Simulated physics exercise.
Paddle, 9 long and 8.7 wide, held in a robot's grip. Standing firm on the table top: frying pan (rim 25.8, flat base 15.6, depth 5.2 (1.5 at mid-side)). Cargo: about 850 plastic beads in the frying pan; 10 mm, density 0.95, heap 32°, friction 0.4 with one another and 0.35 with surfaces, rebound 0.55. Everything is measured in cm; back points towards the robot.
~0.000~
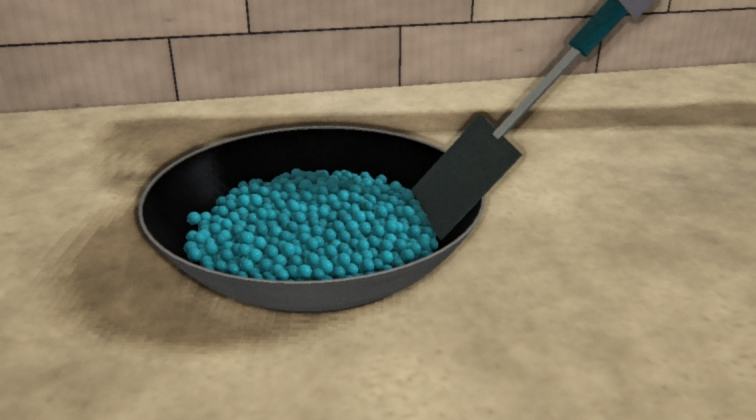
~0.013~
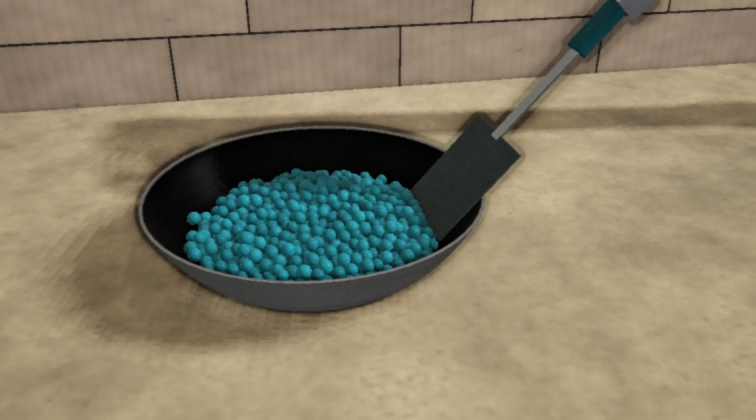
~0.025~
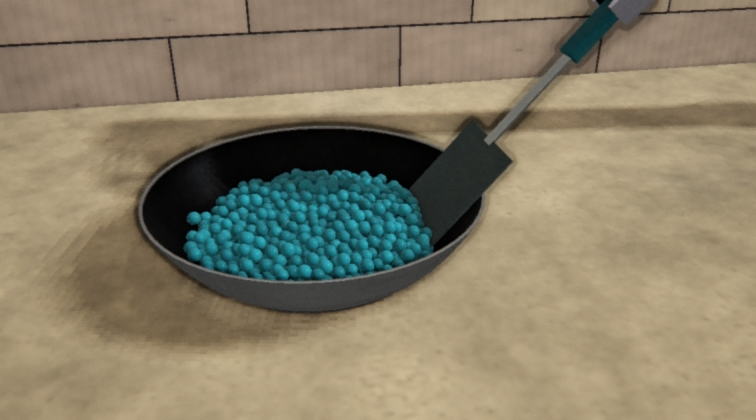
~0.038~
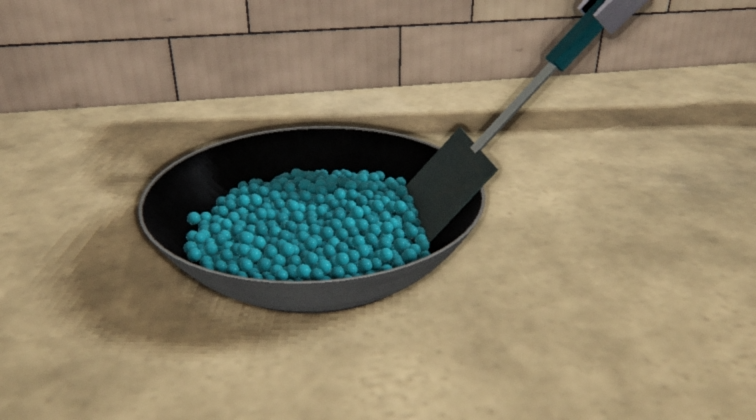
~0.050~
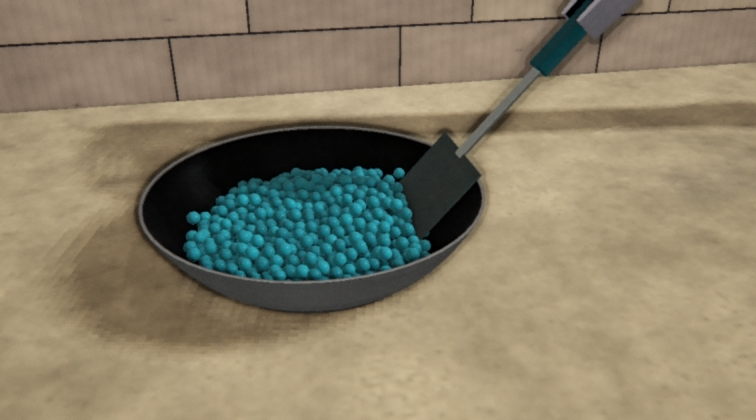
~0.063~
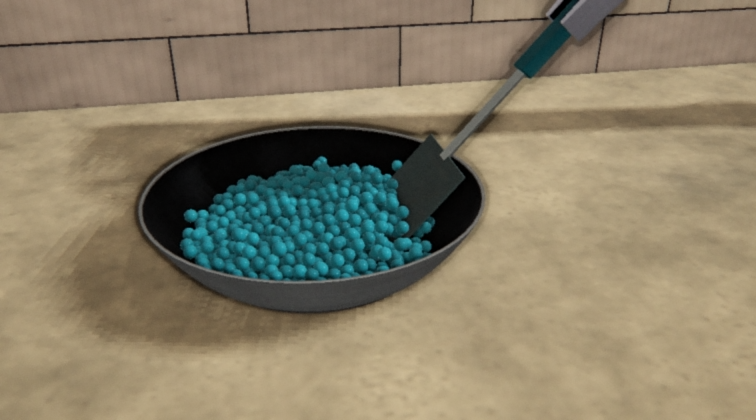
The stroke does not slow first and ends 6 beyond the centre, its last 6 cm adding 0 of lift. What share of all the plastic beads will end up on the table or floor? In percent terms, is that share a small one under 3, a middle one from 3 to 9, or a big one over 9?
A middle one.
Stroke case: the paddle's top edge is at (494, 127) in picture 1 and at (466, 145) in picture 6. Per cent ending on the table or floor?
Some 0 per cent.
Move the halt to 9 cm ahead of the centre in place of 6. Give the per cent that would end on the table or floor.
Then the share is near 35 in a hundred.
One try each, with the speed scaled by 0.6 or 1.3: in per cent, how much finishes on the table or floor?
The two tries give roughly 0 and 10 in a hundred.
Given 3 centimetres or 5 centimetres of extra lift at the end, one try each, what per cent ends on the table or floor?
Close to 15 and 20 percent respectively.
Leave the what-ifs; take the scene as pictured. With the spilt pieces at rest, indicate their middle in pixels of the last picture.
Roughly (69, 264).
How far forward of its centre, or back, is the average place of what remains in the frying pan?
Ahead of centre, near 4.5 centimetres.
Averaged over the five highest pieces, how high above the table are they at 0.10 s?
Roughly 6 centimetres.
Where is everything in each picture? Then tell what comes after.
In the first picture, paddle top edge at (500, 133), sloping 48°; upper third of the load around (321, 216), from x 190 to 430, top at y 175; 851 in the frying pan.
In the second picture, paddle top edge at (499, 134), sloping 48°; upper third of the load around (321, 216), from x 190 to 430, top at y 175.
In the third picture, paddle top edge at (492, 139), sloping 48°; upper third of the load around (322, 216), from x 190 to 430, top at y 175.
In the fourth picture, paddle top edge at (478, 147), sloping 48°; upper third of the load around (326, 214), from x 190 to 425, top at y 175.
In the fifth picture, paddle top edge at (462, 152), sloping 48°; upper third of the load around (330, 212), from x 190 to 425, top at y 170.
In the sixth picture, paddle top edge at (447, 154), sloping 48°; upper third of the load around (323, 207), from x 185 to 430, top at y 160; 851 in the frying pan.
By 0.10 s, sloping 48°, highest piece 7 above the table; 851 in the frying pan.
By 0.13 s, sloping 48°, highest piece 7 above the table; 851 in the frying pan.
By 0.35 s, sloping 48°, highest piece 7 above the table; 815 in the frying pan, 26 on the table or floor, 10 on the blade or in flight.
By 1.40 s, sloping 48°, highest piece 6 above the table; 813 in the frying pan, 38 on the table or floor.
Final count, 813 in the frying pan, 38 on the table or floor. That is 4 % on the table or floor.
